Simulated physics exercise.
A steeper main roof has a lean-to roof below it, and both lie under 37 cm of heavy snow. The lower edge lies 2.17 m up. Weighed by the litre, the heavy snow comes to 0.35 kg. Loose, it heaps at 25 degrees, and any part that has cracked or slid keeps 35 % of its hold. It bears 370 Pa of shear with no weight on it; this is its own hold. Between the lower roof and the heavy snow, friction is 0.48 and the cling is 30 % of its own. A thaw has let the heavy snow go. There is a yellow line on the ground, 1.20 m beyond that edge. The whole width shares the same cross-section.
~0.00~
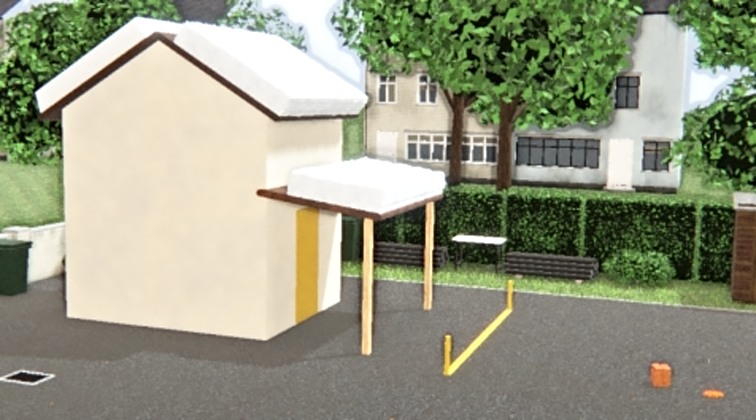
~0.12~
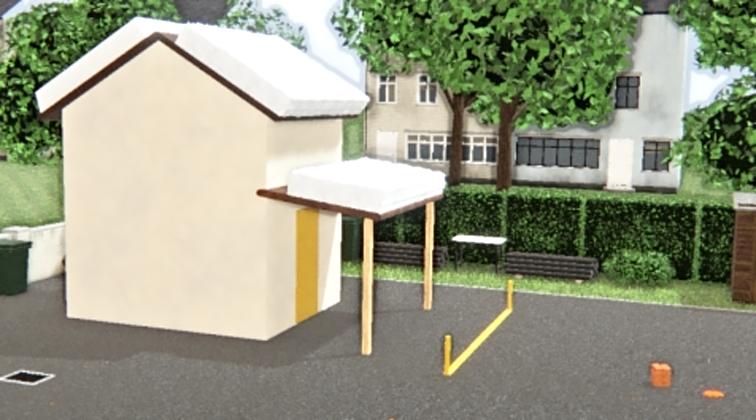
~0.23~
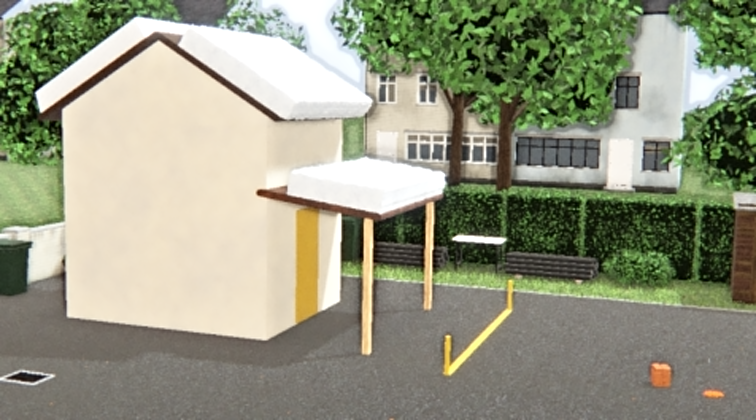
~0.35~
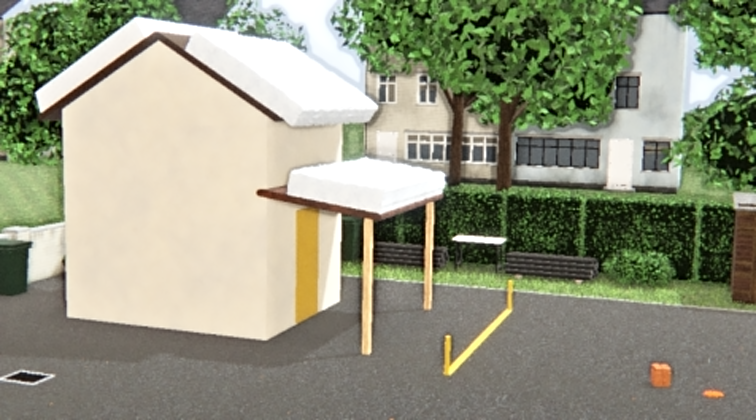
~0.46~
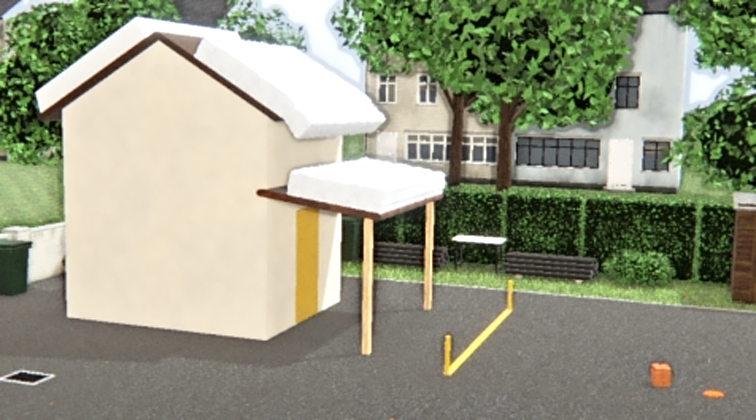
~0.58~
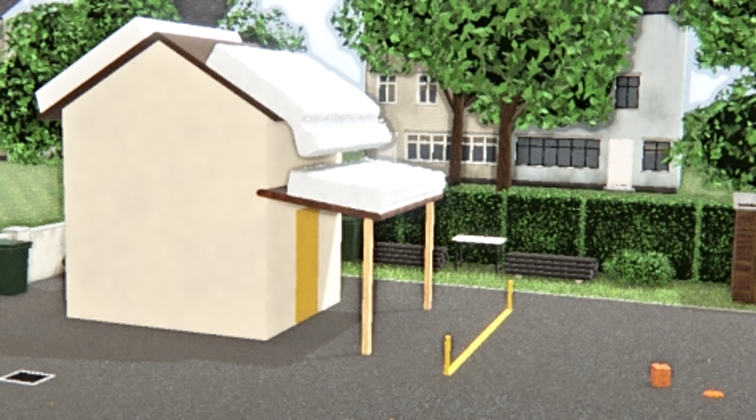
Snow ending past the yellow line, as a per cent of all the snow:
Roughly 42 %.
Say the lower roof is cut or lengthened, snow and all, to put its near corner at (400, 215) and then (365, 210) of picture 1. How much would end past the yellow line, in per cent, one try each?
Close to 40 % on the first try, close to 45 % on the next.
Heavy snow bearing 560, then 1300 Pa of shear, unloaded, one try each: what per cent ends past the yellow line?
You'd see 40 percent the first time and 25 percent the second.
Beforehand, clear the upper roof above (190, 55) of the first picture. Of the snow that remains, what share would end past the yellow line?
I'd say close to 35 in a hundred.
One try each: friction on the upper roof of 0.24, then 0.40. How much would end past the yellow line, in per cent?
I'd say 35 %, followed by 25 %.
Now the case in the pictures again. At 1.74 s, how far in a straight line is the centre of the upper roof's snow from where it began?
It sits some 4.2 m from where it began.
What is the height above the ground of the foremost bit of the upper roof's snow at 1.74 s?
0.4 m, roughly.
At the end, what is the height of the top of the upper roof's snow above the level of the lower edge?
Roughly 0.6 m.
After 1.11 s, none is below the lower edge and 0 % is past the line.
After 1.74 s, 49 % is below the lower edge and 27 % is past the line.
After 2.37 s, 58 % is below the lower edge and 42 % is past the line.
After 3.00 s, 58 % is below the lower edge and 42 % is past the line.
After 3.10 s, 58 % is below the lower edge and 42 % is past the line.
